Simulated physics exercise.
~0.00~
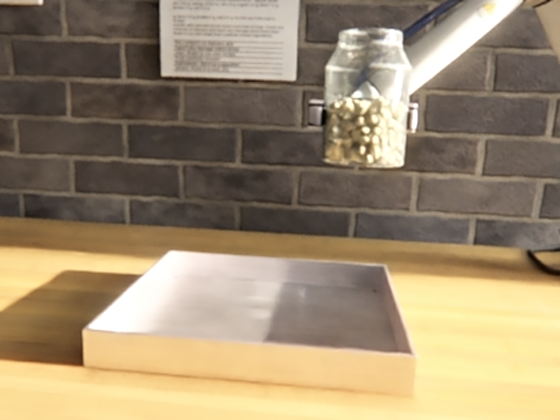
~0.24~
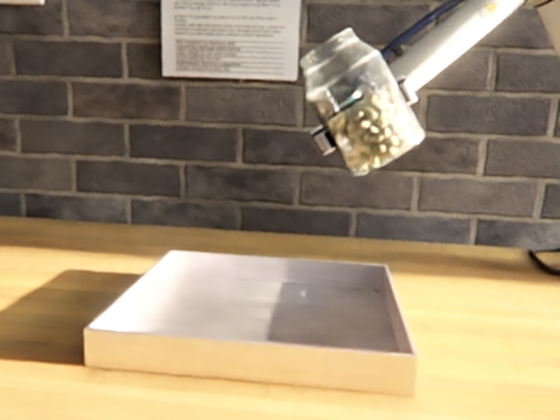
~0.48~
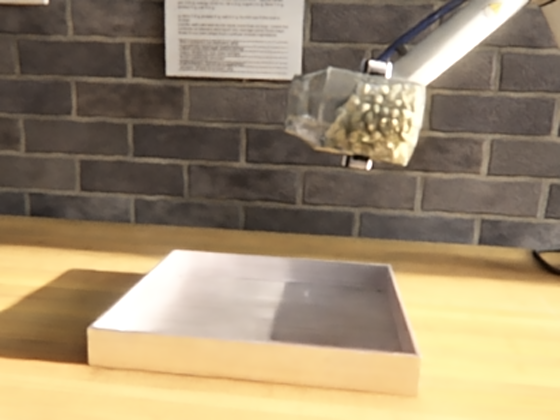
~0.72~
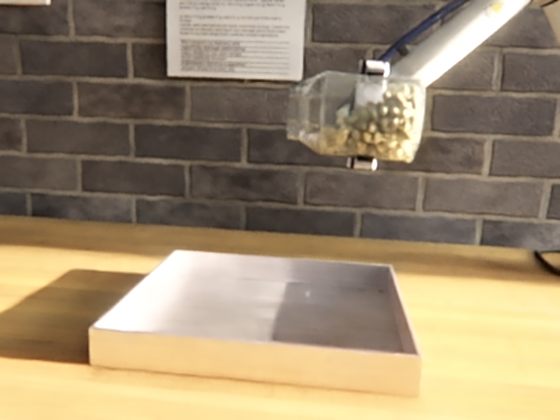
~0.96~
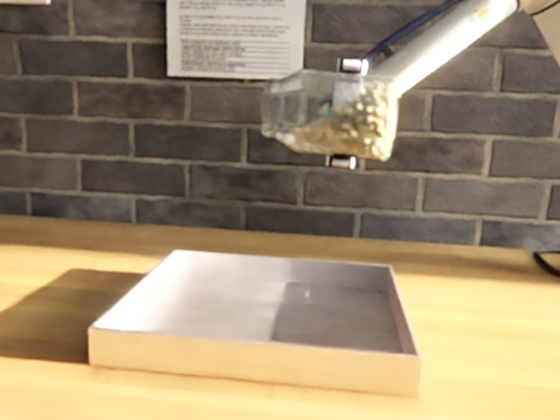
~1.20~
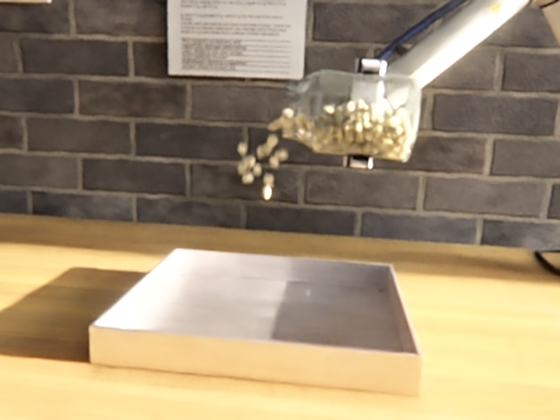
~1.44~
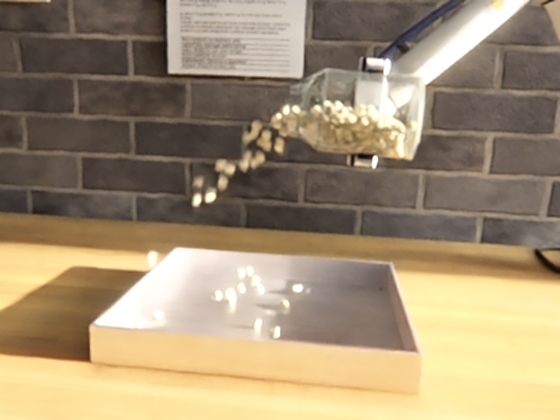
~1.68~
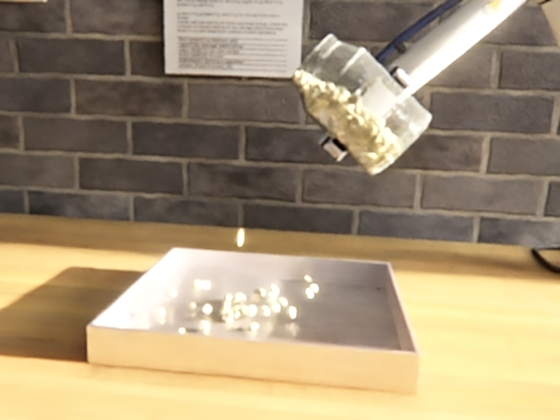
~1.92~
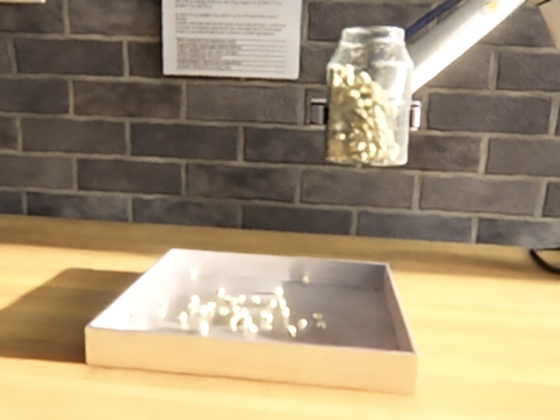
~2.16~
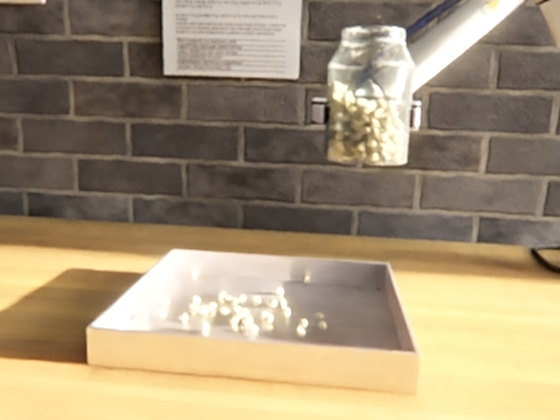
A robot arm tipped a clear jar of pale beans onto its side above a shallow white tray, jerked it back and forth so some tumbled in, then turned it upright, with most of the beans still inside.
